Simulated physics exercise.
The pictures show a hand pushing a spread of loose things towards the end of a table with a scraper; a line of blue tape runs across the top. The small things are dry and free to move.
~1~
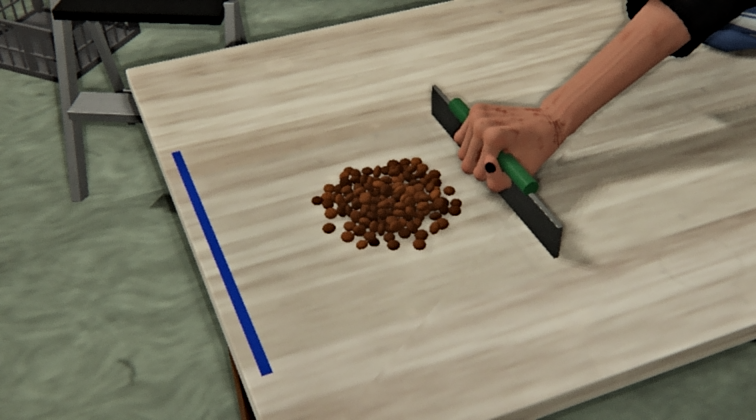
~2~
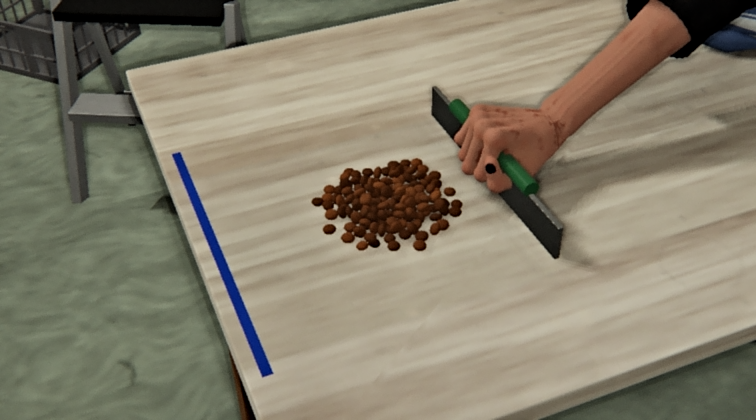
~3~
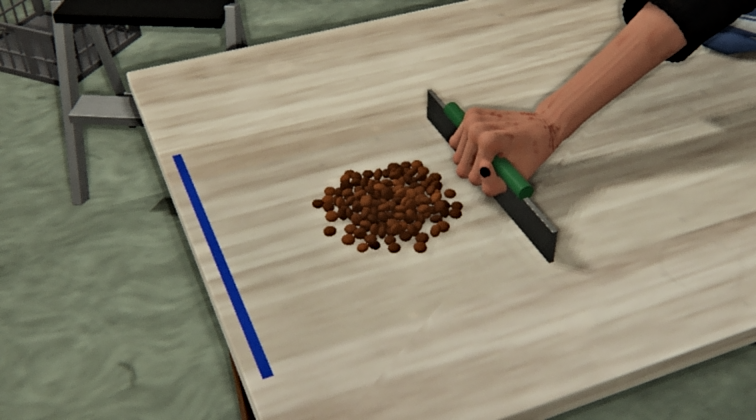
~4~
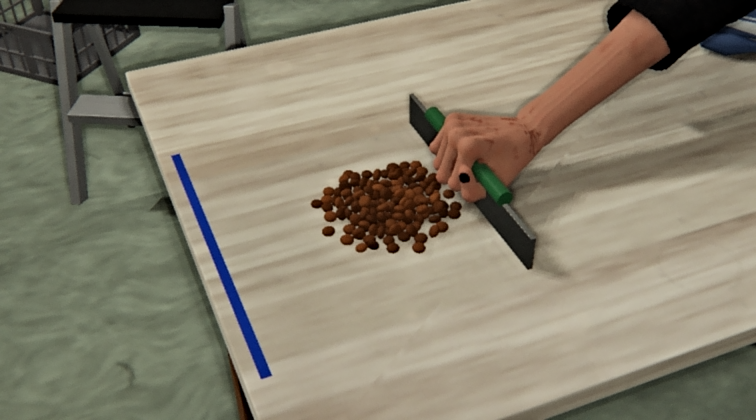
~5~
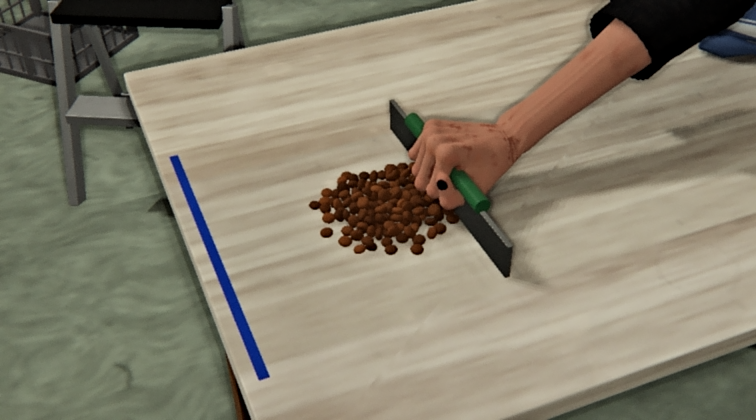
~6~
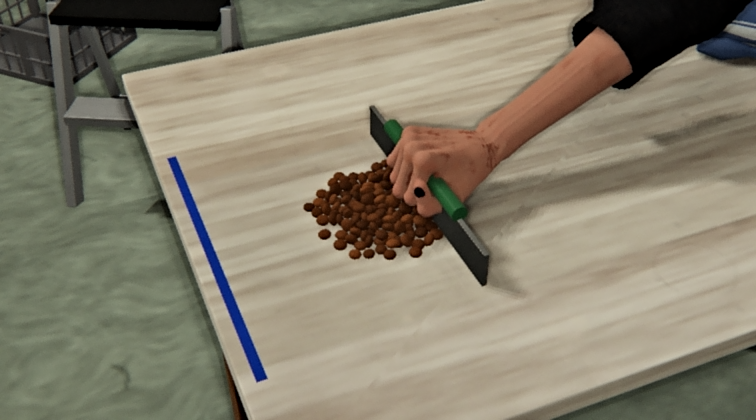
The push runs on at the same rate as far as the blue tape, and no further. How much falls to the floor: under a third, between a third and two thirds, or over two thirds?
Lost: Over two thirds of the heap.
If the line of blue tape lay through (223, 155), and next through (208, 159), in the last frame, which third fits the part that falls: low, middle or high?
First below one third, then the middle third.
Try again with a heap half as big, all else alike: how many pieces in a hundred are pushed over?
It comes to 80 per cent or so.
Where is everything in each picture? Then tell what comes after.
The first picture shows scraper at (548, 230), at rest; blue tape at (179, 161), right by the edge; edge at (198, 259); the heap at (384, 202), bits of dog kibble.
The second picture shows scraper at (549, 231), at rest.
The third picture shows scraper at (543, 234); the heap at (385, 205).
The fourth picture shows scraper at (522, 241).
The fifth picture shows scraper at (499, 249); the heap at (382, 206), a stray few pushed along.
The sixth picture shows scraper at (476, 257); blue tape at (175, 166); edge at (193, 264); the heap at (374, 210), about two thirds pushed along.
Soon, scraper still moving, near (314, 200); heap all on the table, its front near (225, 242).
A while on, scraper stopped at the blue tape; heap most over the edge.
Finally, scraper stopped at the blue tape; heap most over the edge.
